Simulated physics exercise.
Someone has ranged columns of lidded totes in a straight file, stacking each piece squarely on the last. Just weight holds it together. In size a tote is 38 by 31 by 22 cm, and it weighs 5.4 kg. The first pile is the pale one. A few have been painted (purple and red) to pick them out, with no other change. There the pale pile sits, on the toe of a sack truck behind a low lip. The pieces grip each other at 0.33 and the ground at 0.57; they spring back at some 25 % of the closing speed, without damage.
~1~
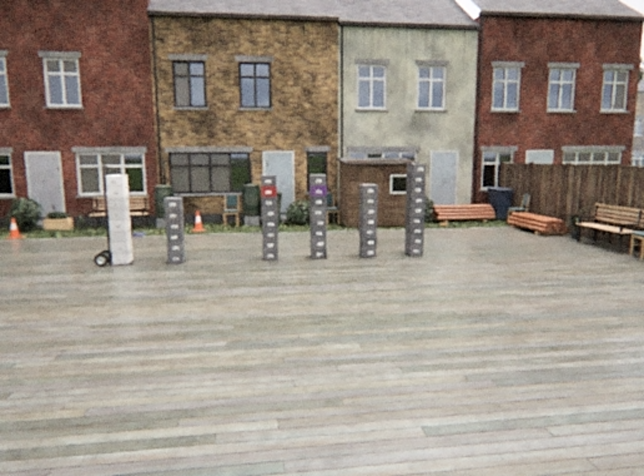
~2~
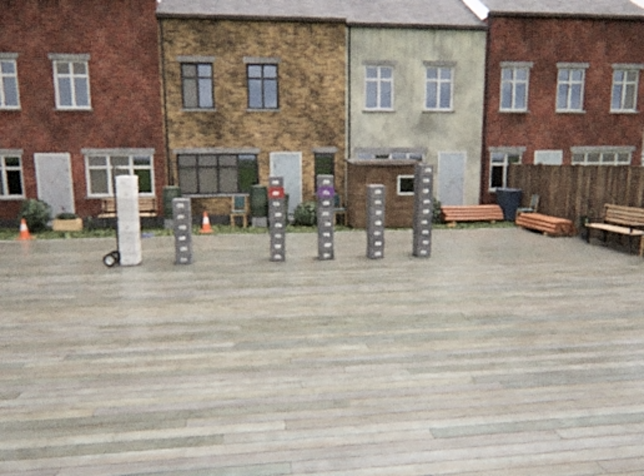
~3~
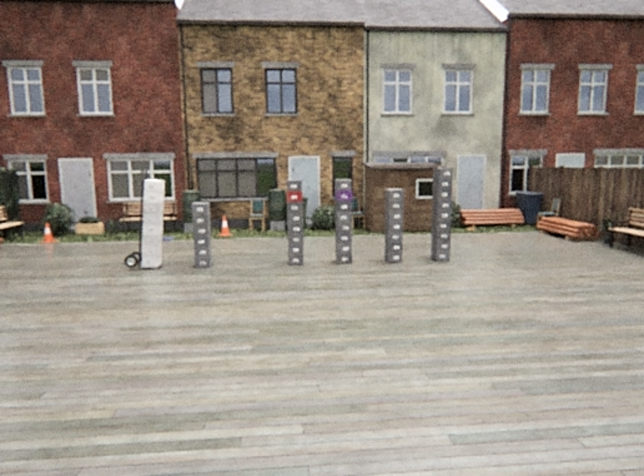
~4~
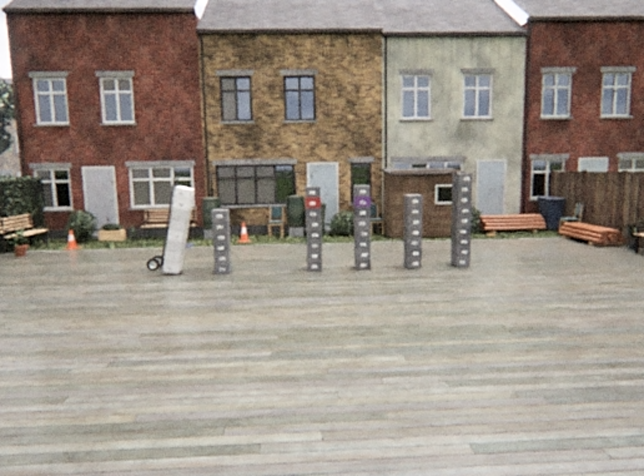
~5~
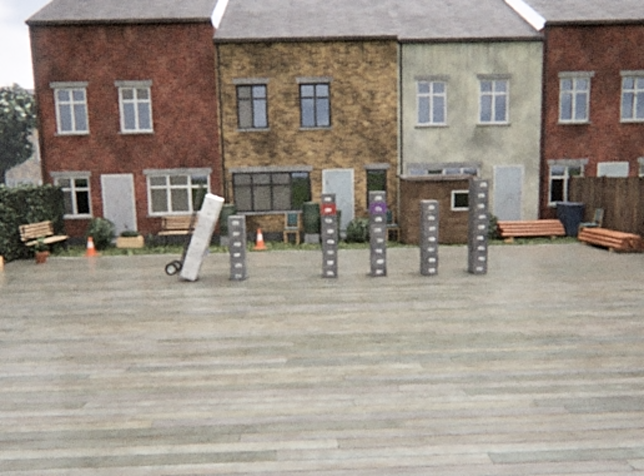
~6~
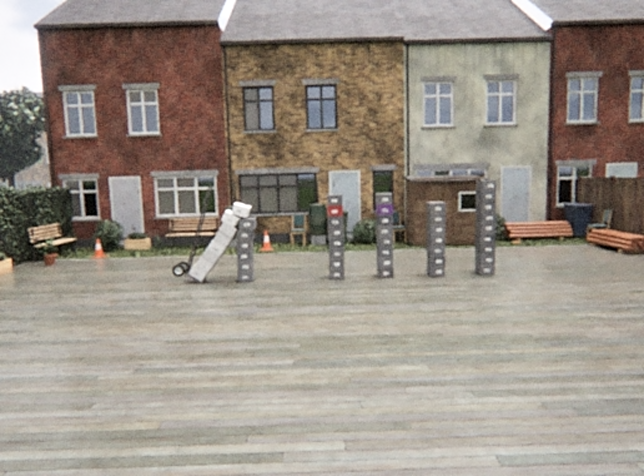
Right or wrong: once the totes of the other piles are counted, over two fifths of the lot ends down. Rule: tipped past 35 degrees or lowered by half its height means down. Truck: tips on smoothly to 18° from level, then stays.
Wrong.
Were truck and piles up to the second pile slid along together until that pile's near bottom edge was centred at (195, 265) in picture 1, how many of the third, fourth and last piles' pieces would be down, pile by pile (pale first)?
In that case third pile 7, fourth pile 7, last pile 8.
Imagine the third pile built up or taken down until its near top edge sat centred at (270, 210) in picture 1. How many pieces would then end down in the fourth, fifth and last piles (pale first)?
Counts down - fourth: 0; fifth: 0; last: 0.
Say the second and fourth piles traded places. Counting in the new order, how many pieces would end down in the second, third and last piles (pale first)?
Count of fallen pieces - second: 7; third: 7; last: 0.
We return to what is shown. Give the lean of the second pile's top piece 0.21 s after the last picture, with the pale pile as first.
Roughly 10 degrees.
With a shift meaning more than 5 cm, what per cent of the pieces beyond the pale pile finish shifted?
25 %.
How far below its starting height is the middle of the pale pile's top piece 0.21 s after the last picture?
I'd put it at close to 20 cm below where it started.
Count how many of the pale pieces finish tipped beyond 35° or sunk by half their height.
That happens to 7 of them.
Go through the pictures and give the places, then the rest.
In the first picture (each place is the centre of the face we see best; the camera pans a little), truck frame (104, 186) 0° forward; red tote (269, 192); purple tote (319, 191); the others all in place.
Truck frame (114, 187) 1° forward; purple tote (326, 192), in the second picture.
Truck frame (142, 190) 6° forward, top of the pale pile leaning 6°; purple tote (345, 196); the others all in place, in the third picture.
Truck frame (172, 196) 12° forward, top of the pale pile leaning 12°; purple tote (363, 202); the others all in place, in the fourth picture.
Truck frame (196, 203) 17° forward, top of the pale pile leaning 21°; purple tote (379, 208); the others all in place, in the fifth picture.
Truck frame (204, 205) 18° forward, top of the pale pile leaning 18°; purple tote (385, 210); red tote (335, 211); 2 have shifted, in the sixth picture.
Then, 0.21 s later than the last frame, 8 of the pale pile down; none of the 38 other totes down, 5 disturbed.
Then, 0.53 s later than the last frame, 8 of the pale pile down; 1 of the 38 other totes down.
Then, 1.01 s later than the last frame, 8 of the pale pile down; 5 of the 38 other totes down; red tote tilted 3°.
When it is over, 7 of the pale pile down; 5 of the 38 other totes down; red tote moved 49 mm; purple tote unmoved. That is 13 per cent. In pixels of the last frame, middles, red tote near (337, 211), purple tote near (384, 209).
